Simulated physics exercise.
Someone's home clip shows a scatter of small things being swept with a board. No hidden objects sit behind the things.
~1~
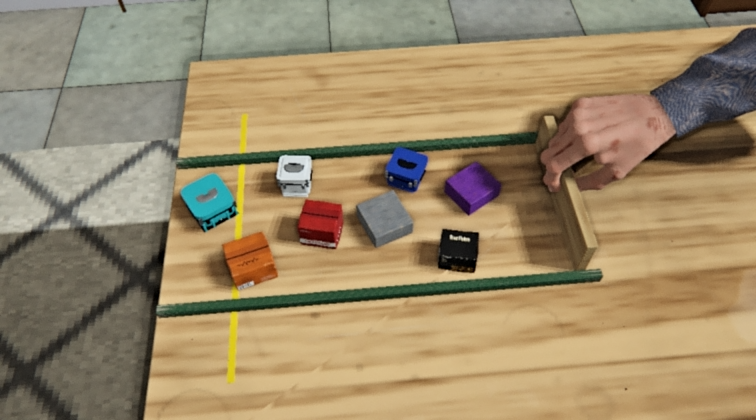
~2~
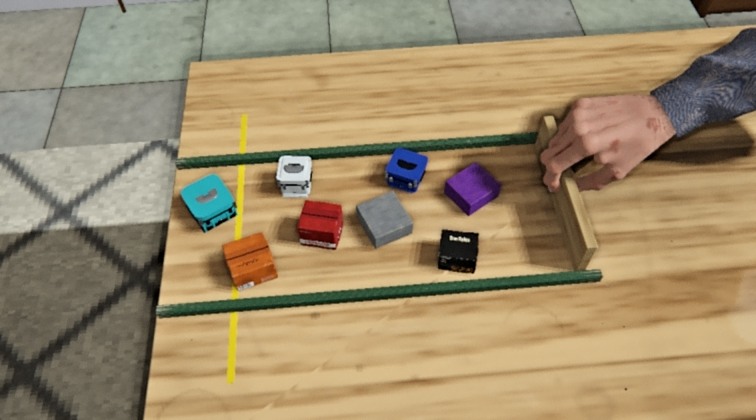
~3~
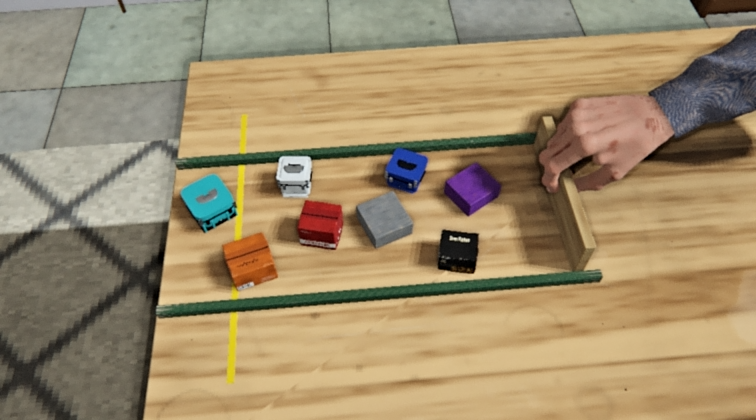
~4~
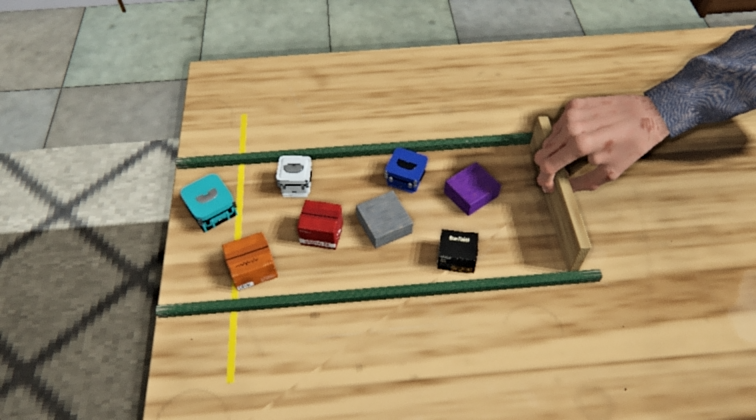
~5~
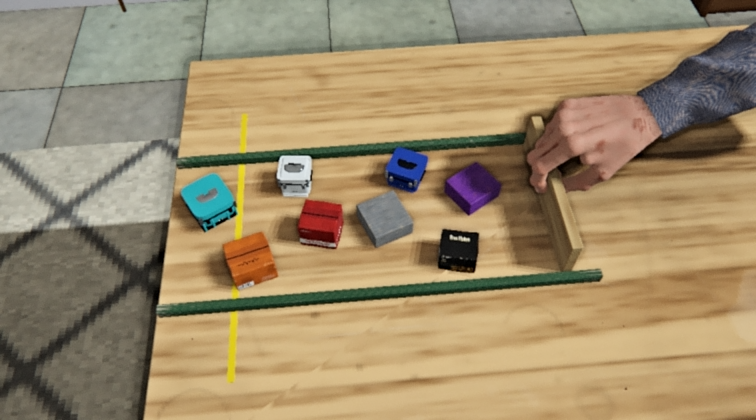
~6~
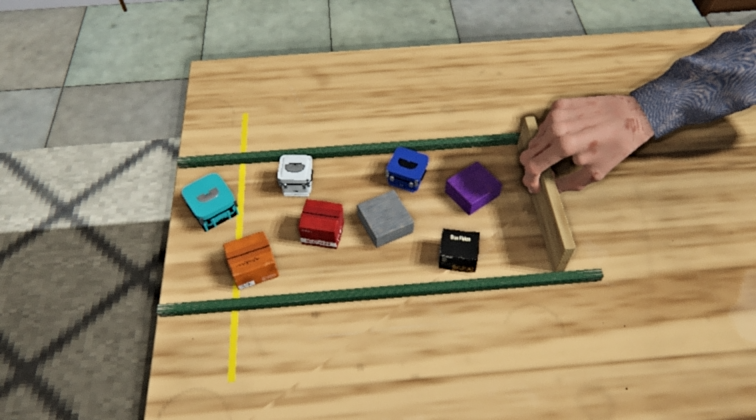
A wooden board held upright by a hand stands at the right end of a track between two green strips, then slides slightly left toward the scattered small blocks and cases. The purple and black pieces remain nearest it, still untouched, and the colourful group stays in place around the yellow line and mid-track.
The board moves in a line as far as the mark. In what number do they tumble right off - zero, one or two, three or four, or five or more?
One or two tumble off.
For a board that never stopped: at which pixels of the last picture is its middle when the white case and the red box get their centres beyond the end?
(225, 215) and (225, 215), more or less.
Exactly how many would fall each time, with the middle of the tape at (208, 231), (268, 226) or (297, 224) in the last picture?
Down on the floor: 4, 0 and 0.
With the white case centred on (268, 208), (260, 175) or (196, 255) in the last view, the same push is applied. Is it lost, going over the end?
Safe; Safe; Gone.
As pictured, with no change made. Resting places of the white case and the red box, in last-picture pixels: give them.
The first comes to rest at (186, 175), and the second at (170, 274).
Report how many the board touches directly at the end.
4.
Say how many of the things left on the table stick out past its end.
It would come to 3.
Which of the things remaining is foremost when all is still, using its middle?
The one you want is the turquoise case.
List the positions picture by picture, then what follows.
The first frame shows turquoise case (210, 203); orange box (251, 261); white case (296, 176); board (563, 190); tape (239, 229).
The second frame shows orange box (250, 261); black box (458, 252).
The third frame shows white case (296, 177); grey block (384, 220).
The fourth frame shows turquoise case (209, 203); red box (321, 225).
The fifth frame shows orange box (251, 261); purple block (473, 188).
The sixth frame shows turquoise case (211, 202); orange box (251, 260); white case (297, 176); board (543, 191); tape (239, 228).
A little later, none off yet; turquoise case at rest near (211, 202); orange box at rest near (251, 260); white case at rest near (297, 176).
Next, none off yet; turquoise case at rest near (211, 202); orange box shifted about its own width near (216, 273); white case shifted about its own width near (273, 176).
When it is over, the number that fall off is one or two; down, orange box.
